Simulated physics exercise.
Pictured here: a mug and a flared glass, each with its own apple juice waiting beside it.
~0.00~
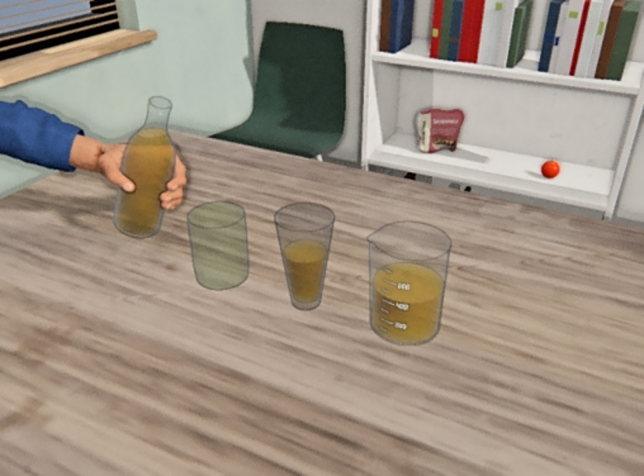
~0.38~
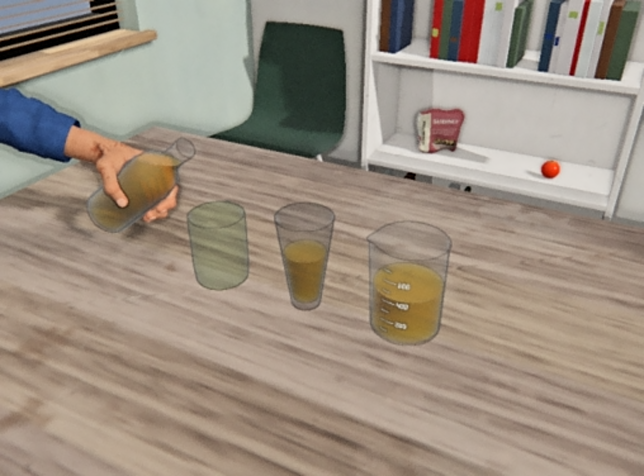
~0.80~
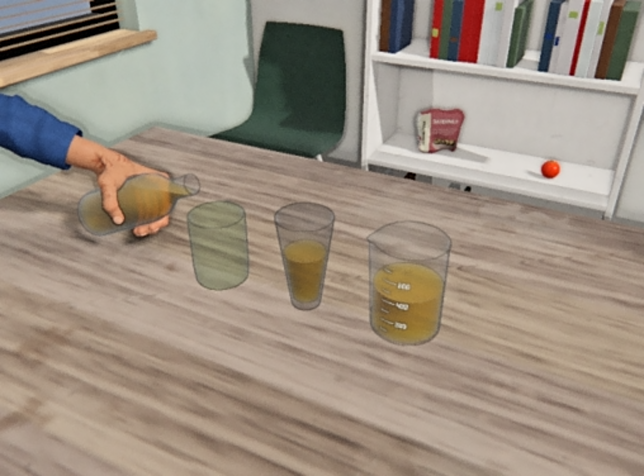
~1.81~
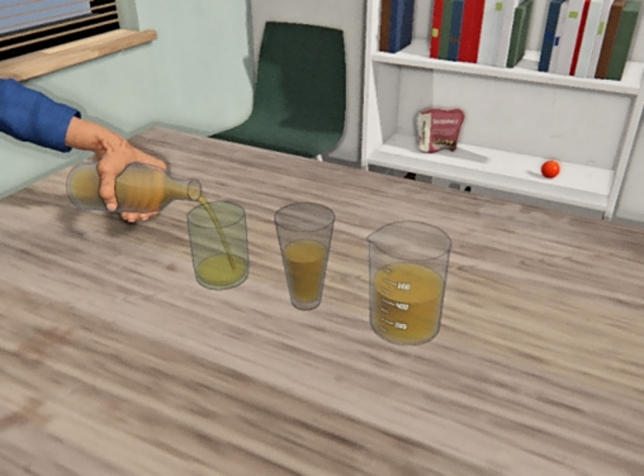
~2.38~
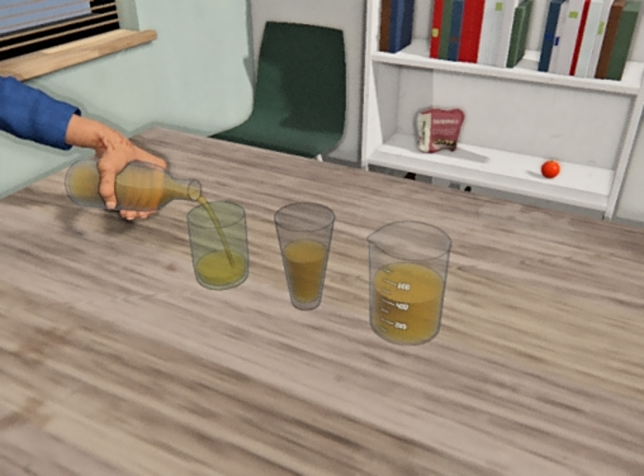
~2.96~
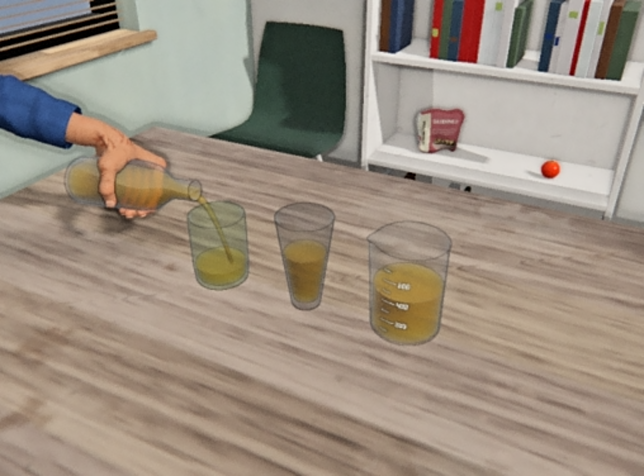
A hand in a blue sleeve holds a clear bottle of amber liquid at the left of a wooden table, seen from slightly above in a room with a green chair and white bookshelf. A greenish mug, empty at first, a partly filled flared glass and a partly filled beaker stand rightward. The hand tilts the bottle rightward and pours a thin stream into the mug, its level rising slightly, while the camera stays still.
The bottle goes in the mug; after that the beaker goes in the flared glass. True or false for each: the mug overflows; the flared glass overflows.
Mug: True; flared glass: True.
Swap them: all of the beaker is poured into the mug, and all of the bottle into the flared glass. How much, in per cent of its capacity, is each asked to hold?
Working it through, I get 100 % for the first and 230 % for the second.
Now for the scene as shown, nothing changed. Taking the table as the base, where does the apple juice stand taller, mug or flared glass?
In the flared glass on the right.
Around 8.1 s, the mug is about three quarters full.
Around 14.8 s, the mug is full to the brim, some went over its rim.
Around 27.6 s, the mug is full to the brim, some went over its rim; the flared glass is full to the brim, some went over its rim.
